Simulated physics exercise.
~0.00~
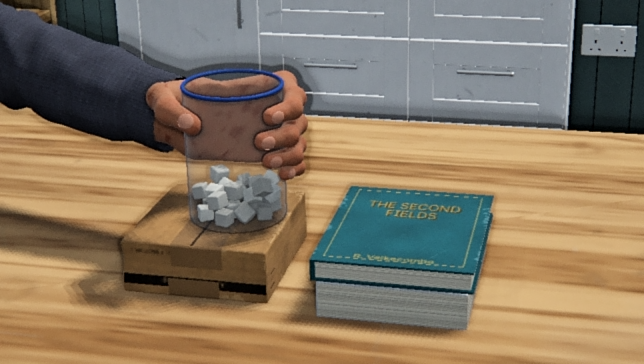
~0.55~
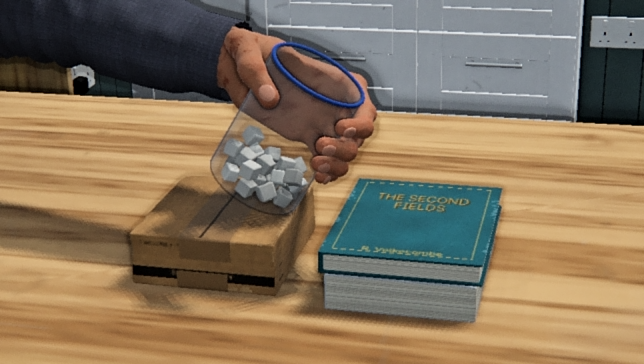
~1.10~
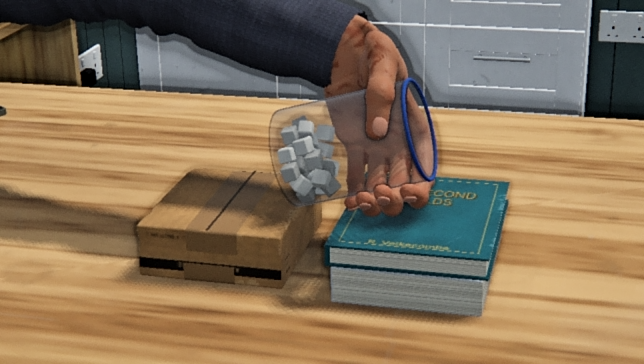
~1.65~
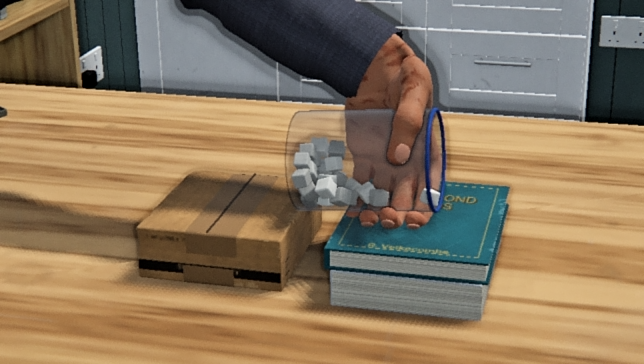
The clip opens on a wooden tabletop where a hand holds a clear, blue-rimmed glass of small pale cubes upright on a cardboard box, beside a teal-covered book pile. The hand lifts the glass off the box and leans it to the right, the cubes gathering toward its lower part. It carries the glass further right, over the books, tipping it almost flat with the cubes still bunched near the base. Finally the glass lies on its side on the book pile, still held, and the cubes spread along its lower wall toward the rim, all remaining inside.
